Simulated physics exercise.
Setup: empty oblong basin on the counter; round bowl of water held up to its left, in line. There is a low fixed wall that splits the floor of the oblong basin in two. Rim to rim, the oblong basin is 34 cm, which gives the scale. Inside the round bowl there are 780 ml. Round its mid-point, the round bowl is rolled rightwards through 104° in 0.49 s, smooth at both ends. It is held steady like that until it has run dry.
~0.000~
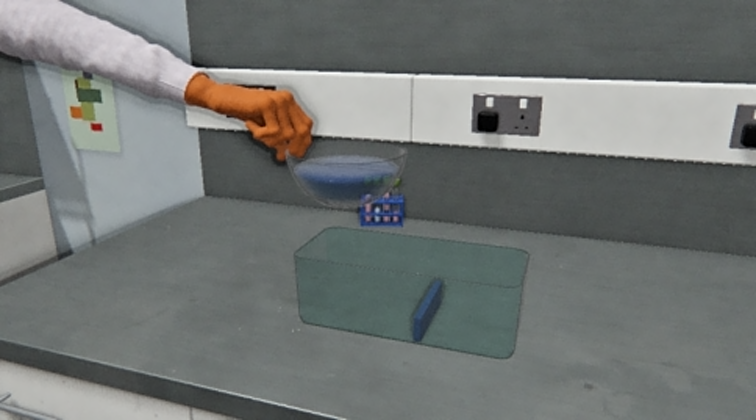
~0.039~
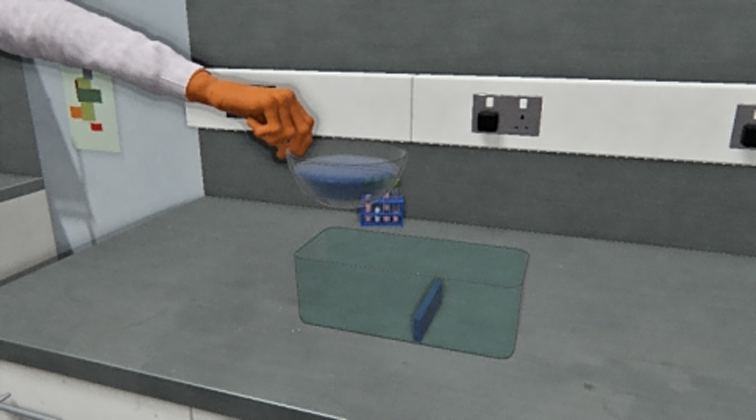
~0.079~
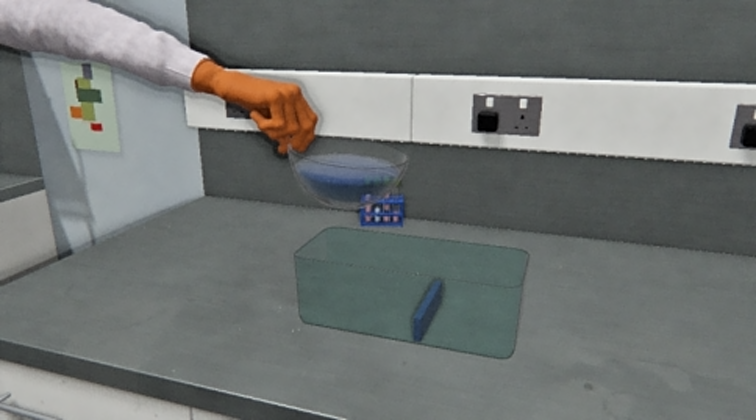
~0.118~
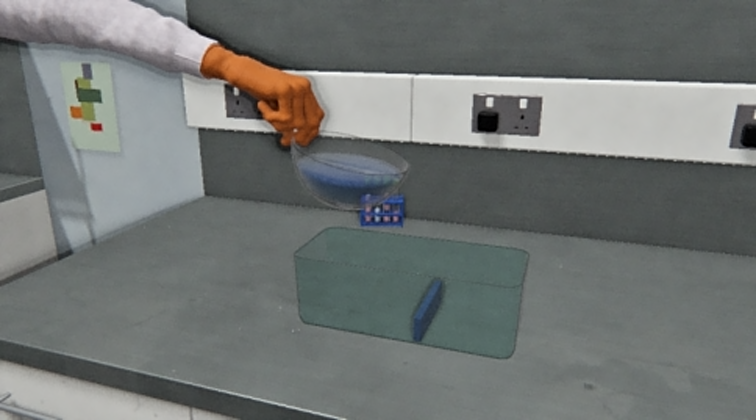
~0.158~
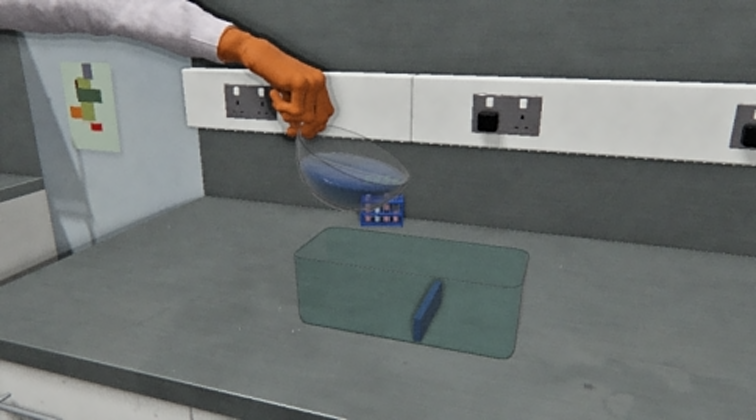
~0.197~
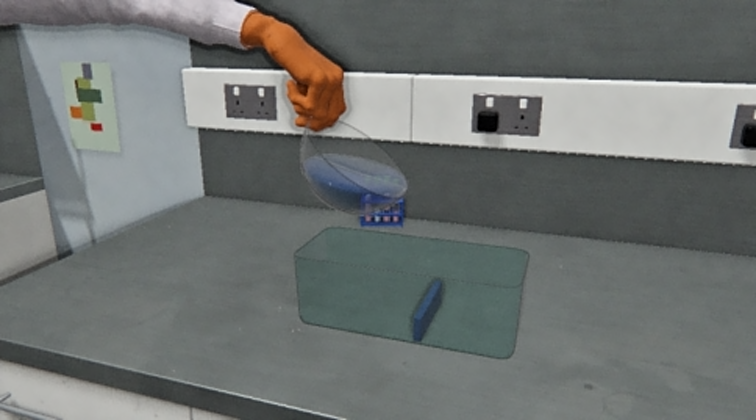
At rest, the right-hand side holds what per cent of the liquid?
It holds some 34 in every hundred.
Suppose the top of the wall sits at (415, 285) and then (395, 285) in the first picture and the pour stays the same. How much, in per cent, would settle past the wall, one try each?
The first gives near 45 per cent and the second near 75 per cent.
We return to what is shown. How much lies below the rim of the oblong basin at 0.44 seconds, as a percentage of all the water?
Roughly 72 per cent.
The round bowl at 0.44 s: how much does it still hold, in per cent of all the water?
Fraction remaining: Approx. 6 per cent.
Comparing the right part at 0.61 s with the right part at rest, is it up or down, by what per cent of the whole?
I'd say it grows by some 5.
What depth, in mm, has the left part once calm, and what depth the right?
On the left it stands about 16 mm, on the right about 14 mm.
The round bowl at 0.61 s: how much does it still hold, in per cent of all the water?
0 per cent or so.
Then, 0.44 s in, the tilt is 101° and 6 per cent is still to pour, 50 is left of the wall and 21 right of it.
Then, 0.61 s in, the tilt is 104° and 0 per cent is still to pour, 60 is left of the wall and 29 right of it.
Then, 0.79 s in, the tilt is 104° and 0 per cent is still to pour, 55 is left of the wall and 33 right of it.
Then, 0.99 s in, the tilt is 104° and 0 per cent is still to pour, 57 is left of the wall and 34 right of it.
Finally, 57 per cent lies left of the wall, 34 right of it and 9 outside.
